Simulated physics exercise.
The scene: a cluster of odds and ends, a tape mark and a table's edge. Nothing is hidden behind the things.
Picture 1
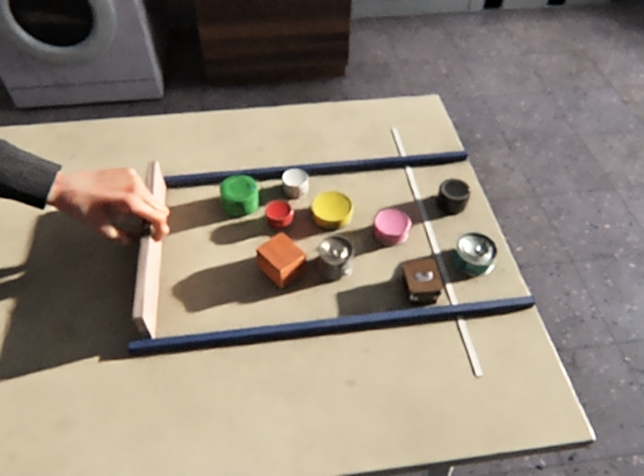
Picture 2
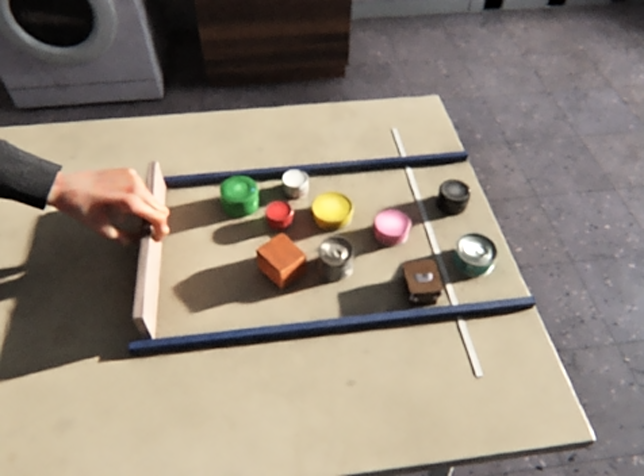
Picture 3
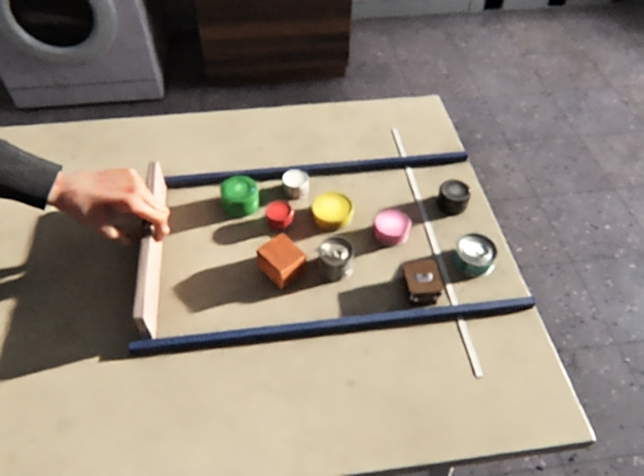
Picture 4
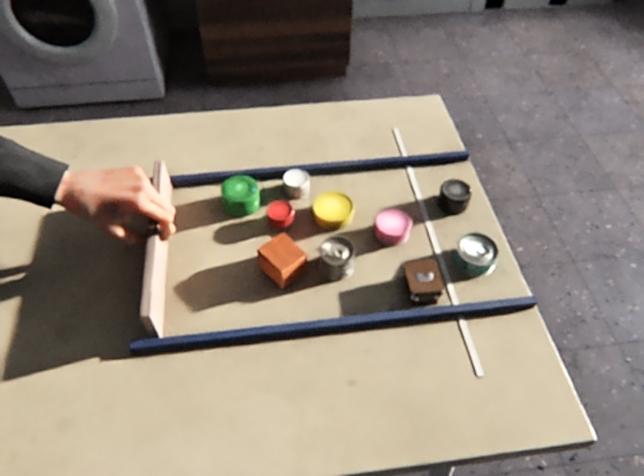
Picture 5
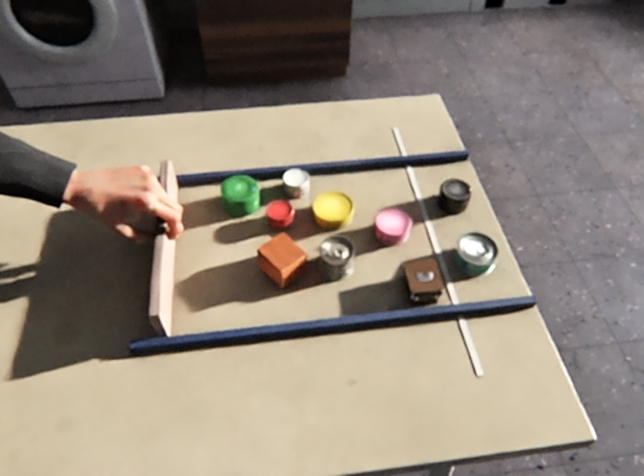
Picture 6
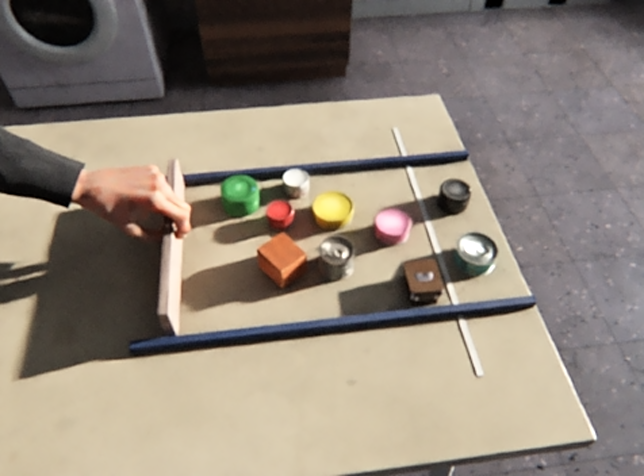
At the start, a hand holds a pale board upright at the left end of two blue rails on a table, with colourful tins, pots and blocks spread between them. The board stays nearly still, then the hand slides it a short way right, while the objects stay in place, untouched.
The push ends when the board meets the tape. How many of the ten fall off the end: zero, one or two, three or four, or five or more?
In the end the number that fall off is one or two.
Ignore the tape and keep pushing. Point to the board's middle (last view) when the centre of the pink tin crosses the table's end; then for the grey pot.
Near (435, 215) and (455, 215).
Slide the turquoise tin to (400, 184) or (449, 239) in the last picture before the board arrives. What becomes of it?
The turquoise tin is kept; drops off.
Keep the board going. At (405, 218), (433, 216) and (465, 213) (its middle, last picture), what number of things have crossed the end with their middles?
Place by place, 0, 2 and 5.
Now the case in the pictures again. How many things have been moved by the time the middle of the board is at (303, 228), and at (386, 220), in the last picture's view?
The counts are 6 and 10.
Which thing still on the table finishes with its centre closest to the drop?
That is the pink tin.
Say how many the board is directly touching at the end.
5 of them.
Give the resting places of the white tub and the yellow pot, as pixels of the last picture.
The white tub at (423, 167), the yellow pot at (470, 204).
Soon after, none off yet; black lid at rest near (454, 196); turquoise tin at rest near (476, 254); brown case at rest near (422, 283).
Then, none off yet; black lid at rest near (454, 196); turquoise tin at rest near (476, 254); brown case at rest near (423, 284).
At rest, the number that fall off is one or two; fallen, turquoise tin and black lid.
